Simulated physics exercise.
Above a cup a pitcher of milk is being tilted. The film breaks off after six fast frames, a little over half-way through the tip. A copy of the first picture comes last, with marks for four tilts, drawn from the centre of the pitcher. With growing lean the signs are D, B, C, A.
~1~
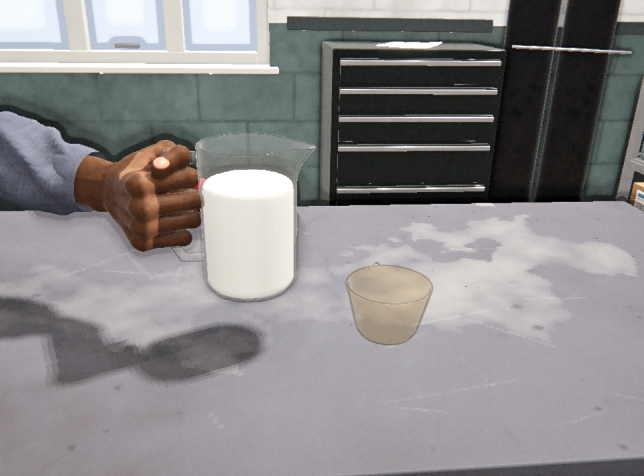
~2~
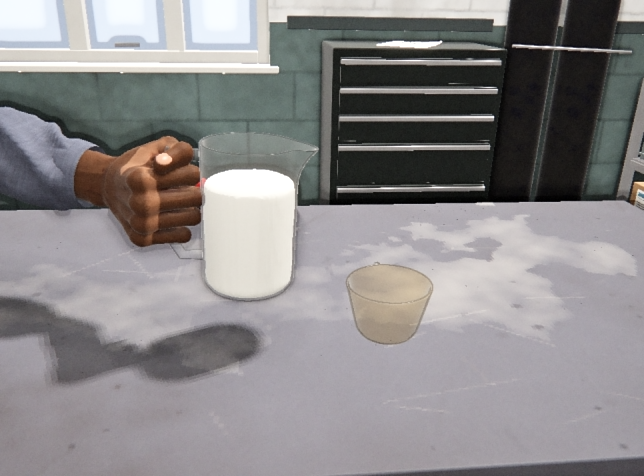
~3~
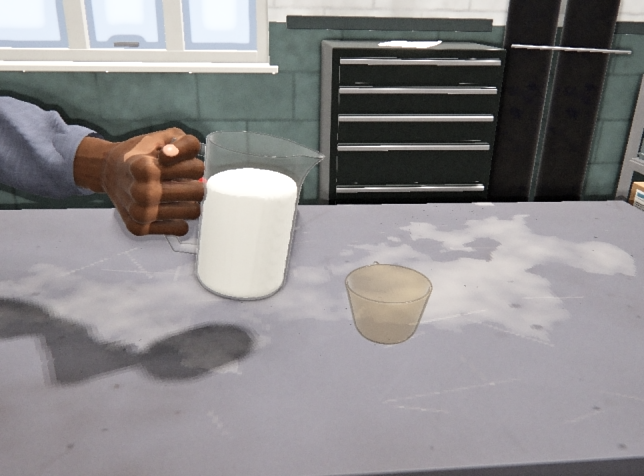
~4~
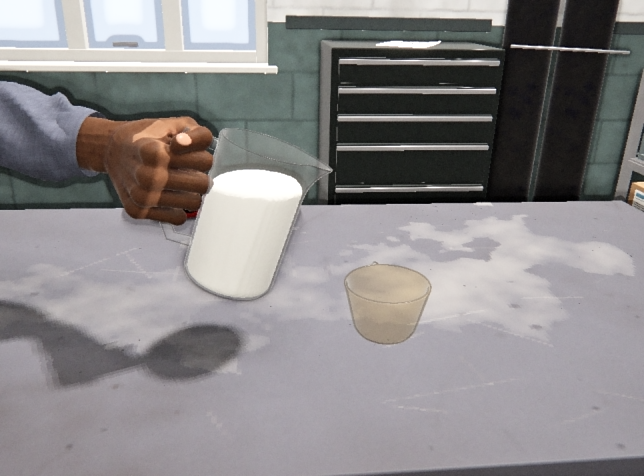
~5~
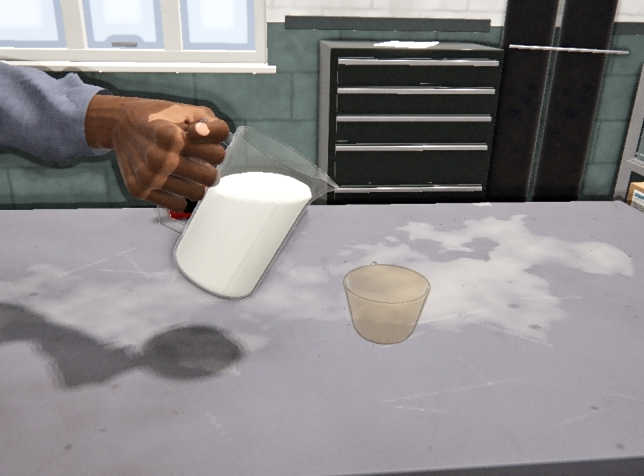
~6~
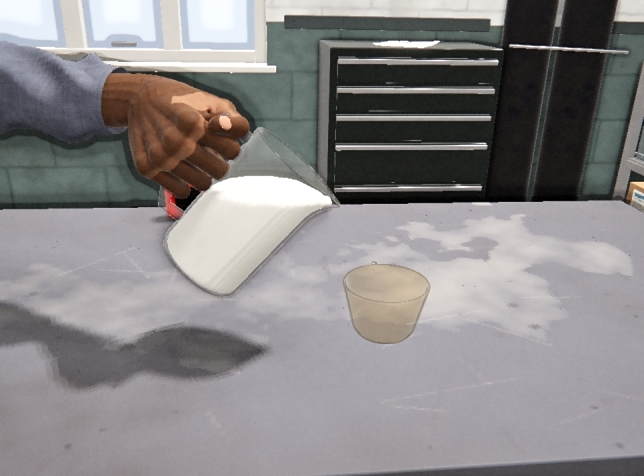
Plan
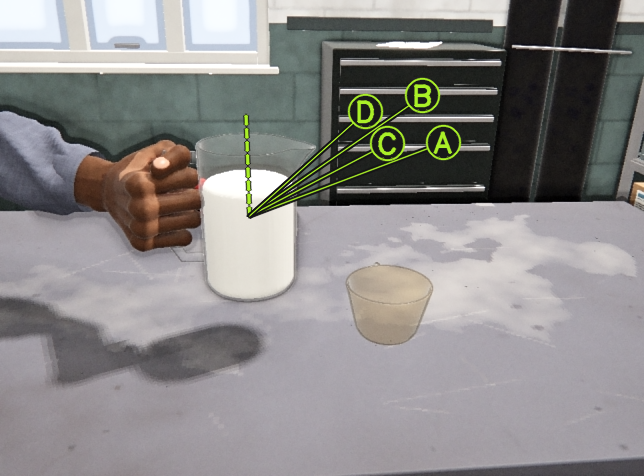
A hand tilts a clear pitcher of milk steadily to the right beside a small cup.
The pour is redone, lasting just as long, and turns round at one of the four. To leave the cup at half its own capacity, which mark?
C works best here.
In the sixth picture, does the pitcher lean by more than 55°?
No.
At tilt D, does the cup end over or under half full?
Under half.
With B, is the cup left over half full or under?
Under half.
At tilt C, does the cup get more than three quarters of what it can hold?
No, it does not.
On the marked copy, A at (427, 148); B at (409, 105); C at (372, 151); D at (353, 123).
Choosing A, the cup ends with about 65 % of what it can hold; 7 % of the milk is spilt.
Choosing B, the cup ends with about 30 % of what it can hold.
Choosing C, the cup ends with about 45 % of what it can hold; 4 % of the milk is spilt.
Choosing D, the cup ends with about 13 % of what it can hold.
